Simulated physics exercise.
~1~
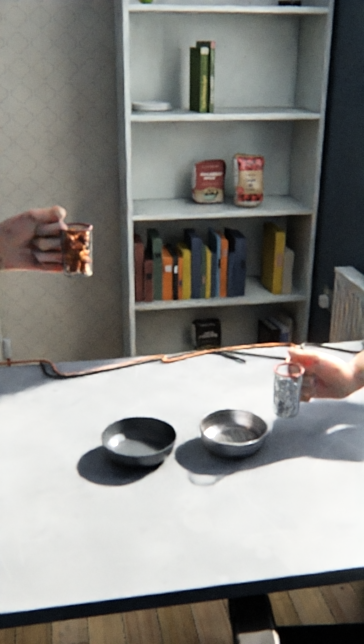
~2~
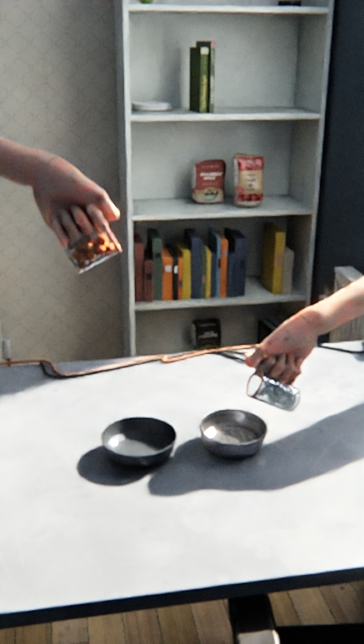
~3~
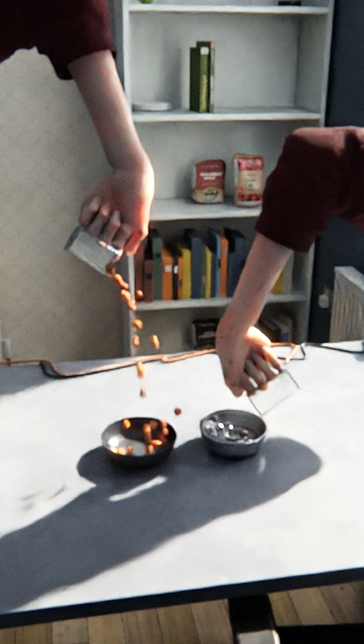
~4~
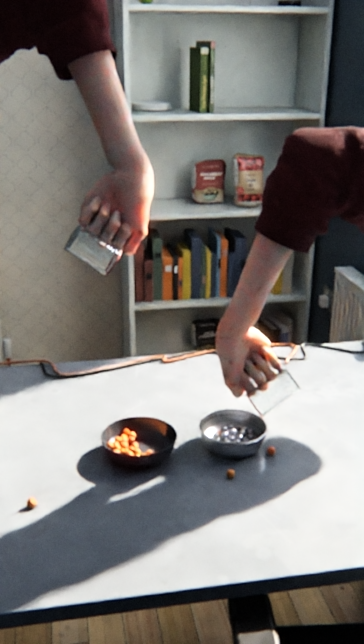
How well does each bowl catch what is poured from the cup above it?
The left bowl catches most of the orange pieces but lets several get away onto the table. The right bowl catches everything poured into it.
Two hands tip clear cups over two bowls, and some orange pieces land outside.
